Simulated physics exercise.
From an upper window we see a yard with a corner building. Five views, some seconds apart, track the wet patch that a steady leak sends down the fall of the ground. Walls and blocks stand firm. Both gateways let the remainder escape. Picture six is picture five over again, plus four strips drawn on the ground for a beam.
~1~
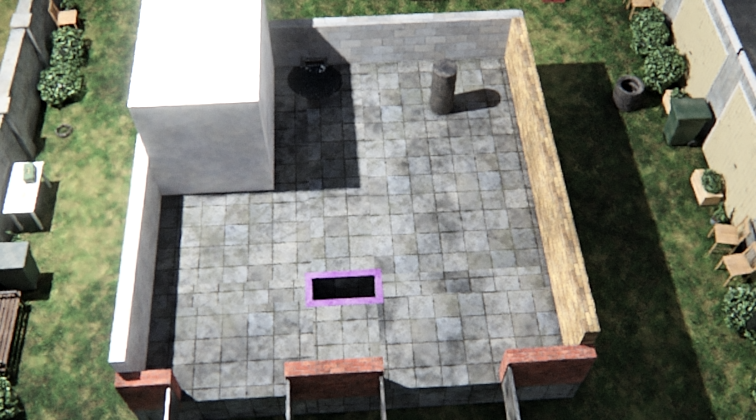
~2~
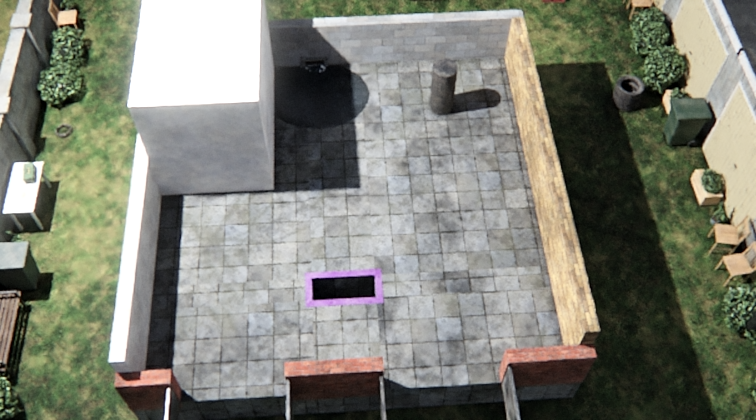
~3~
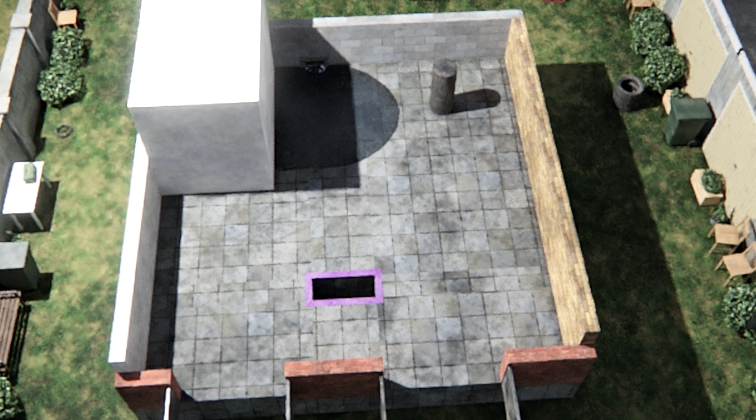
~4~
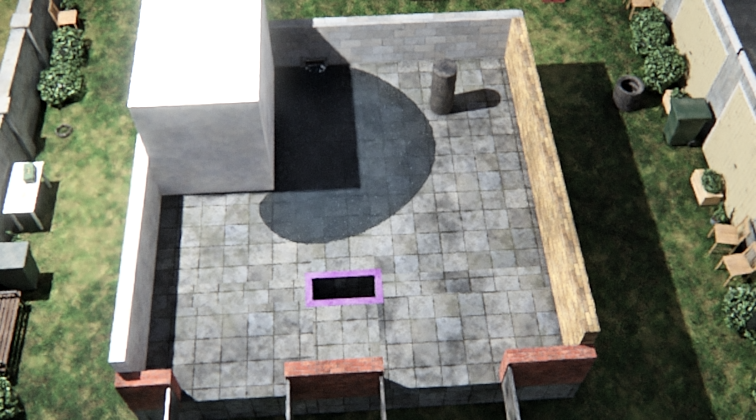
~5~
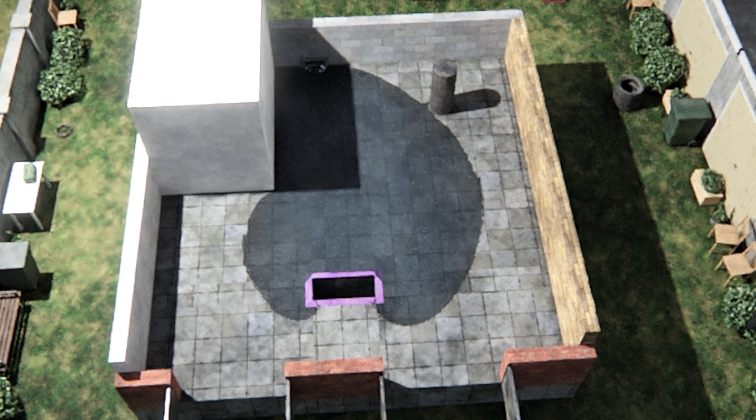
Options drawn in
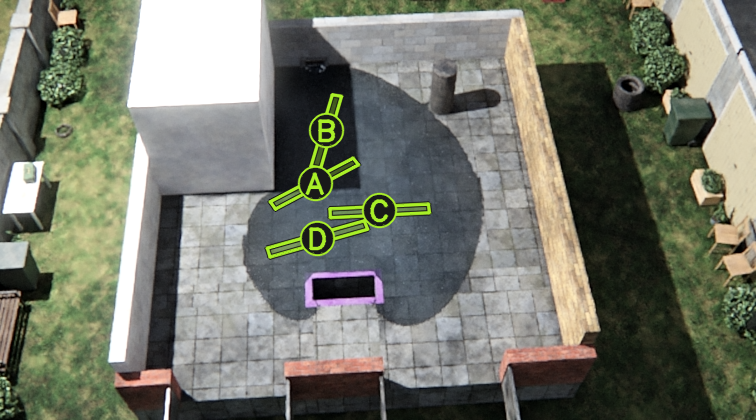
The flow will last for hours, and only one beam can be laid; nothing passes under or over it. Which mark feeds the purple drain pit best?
Place B.
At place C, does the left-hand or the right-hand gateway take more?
More leaves on the right.
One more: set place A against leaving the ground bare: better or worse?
It is worse.
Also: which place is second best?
It is C.
On the marked copy, A from (272, 205) to (355, 161); B from (315, 167) to (336, 95); C from (330, 213) to (428, 208); D from (268, 252) to (365, 225).
For place A, about 5 % of the stream runs into the purple drain pit, about 95 % out by the gates.
For place B, about 36 % of the stream runs into the purple drain pit, about 63 % out by the gates.
For place C, about 24 % of the stream runs into the purple drain pit, about 75 % out by the gates.
For place D, about 3 % of the stream runs into the purple drain pit, about 96 % out by the gates.
